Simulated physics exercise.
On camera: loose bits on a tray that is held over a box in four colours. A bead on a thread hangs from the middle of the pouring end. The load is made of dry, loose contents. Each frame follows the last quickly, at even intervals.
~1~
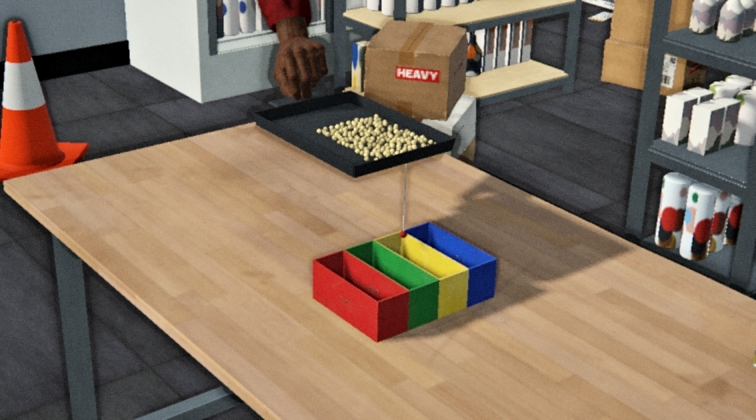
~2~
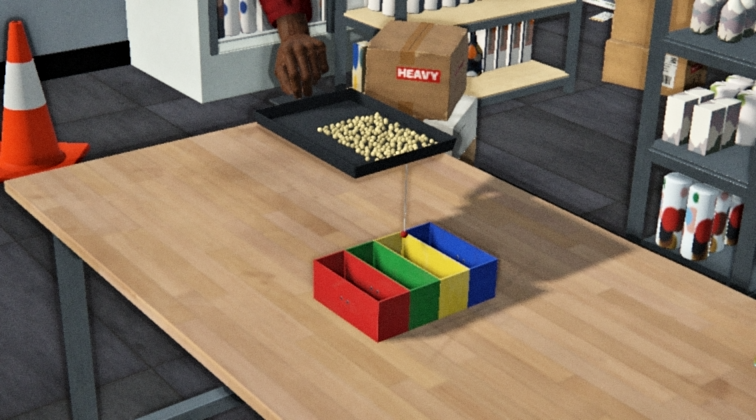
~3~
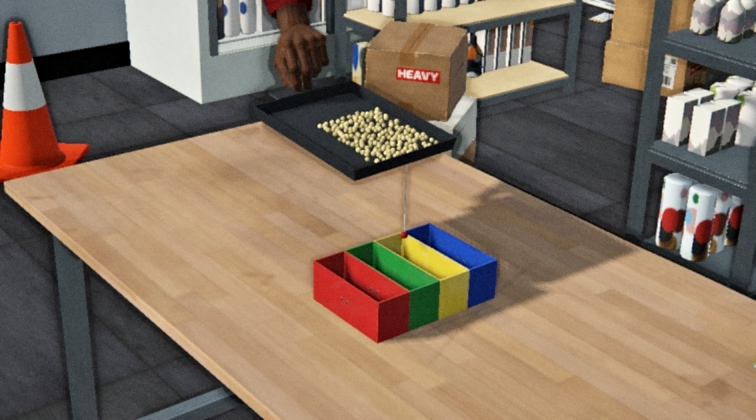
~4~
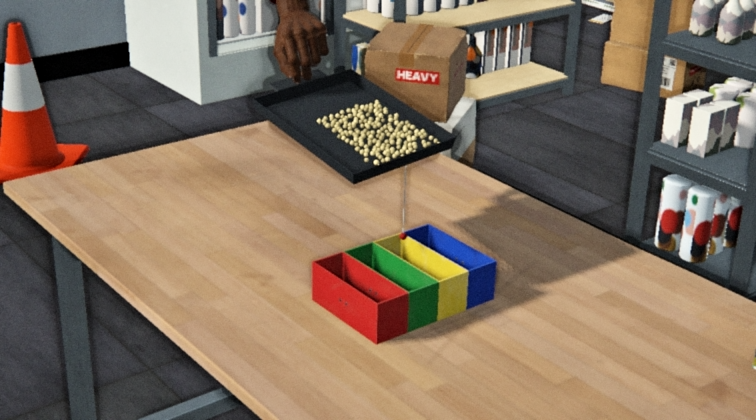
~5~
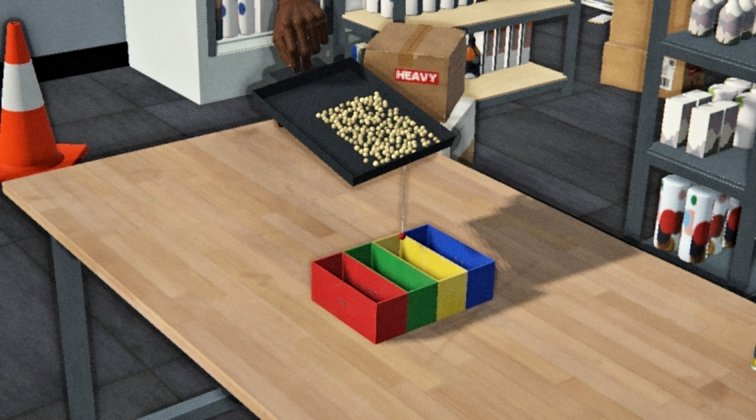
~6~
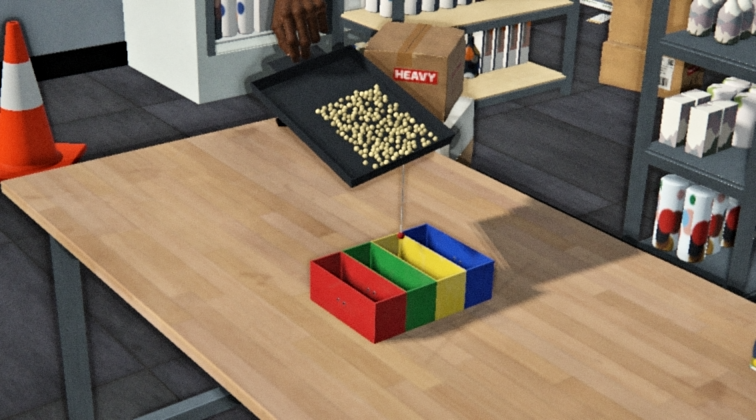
The footage shows a dark hand at the far end of a black tray of small pale beans above a red, green, yellow and blue box, as the tray gradually tilts toward its near left corner and the beans shift slightly.
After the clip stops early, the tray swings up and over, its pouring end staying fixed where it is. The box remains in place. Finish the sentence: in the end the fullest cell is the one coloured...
In the end the fullest cell is the one coloured red.
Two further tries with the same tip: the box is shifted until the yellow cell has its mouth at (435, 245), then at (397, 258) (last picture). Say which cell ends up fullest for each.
So it would be the red cell first and the cell in green after that.
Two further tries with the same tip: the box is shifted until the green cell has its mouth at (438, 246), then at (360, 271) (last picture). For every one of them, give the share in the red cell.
Near 0 % and 0 %.
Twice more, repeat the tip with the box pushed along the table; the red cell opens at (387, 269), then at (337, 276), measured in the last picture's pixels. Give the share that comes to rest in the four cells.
First 60 %, then 100 %.
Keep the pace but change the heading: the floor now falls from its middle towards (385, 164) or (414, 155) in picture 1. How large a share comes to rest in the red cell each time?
The first try would leave around 30 per cent there, the second around 0 per cent.
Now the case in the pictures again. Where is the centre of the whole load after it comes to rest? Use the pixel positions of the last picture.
Close to (358, 302).
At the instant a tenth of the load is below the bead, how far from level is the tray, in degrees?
The angle is roughly 75° at that point.
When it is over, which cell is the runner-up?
The green cell.
Shortly afterwards, tray tipped steeply; all but a few on the tray; only a few in the green cell; only a few in the red cell; a little falling or outside the box.
Next, tray tipped past a quarter turn; near a quarter on the tray; near a third in the red cell; near a quarter in the green cell; only a few in the yellow cell; near a quarter falling or outside the box.
Some moments later, tray tipped past a quarter turn; near two thirds in the red cell; near a third in the green cell; only a few in the yellow cell; only a few falling or outside the box.
In the end, tray tipped past a quarter turn; near two thirds in the red cell; near a third in the green cell; only a few in the yellow cell; none at all in the blue cell; only a few outside the box.
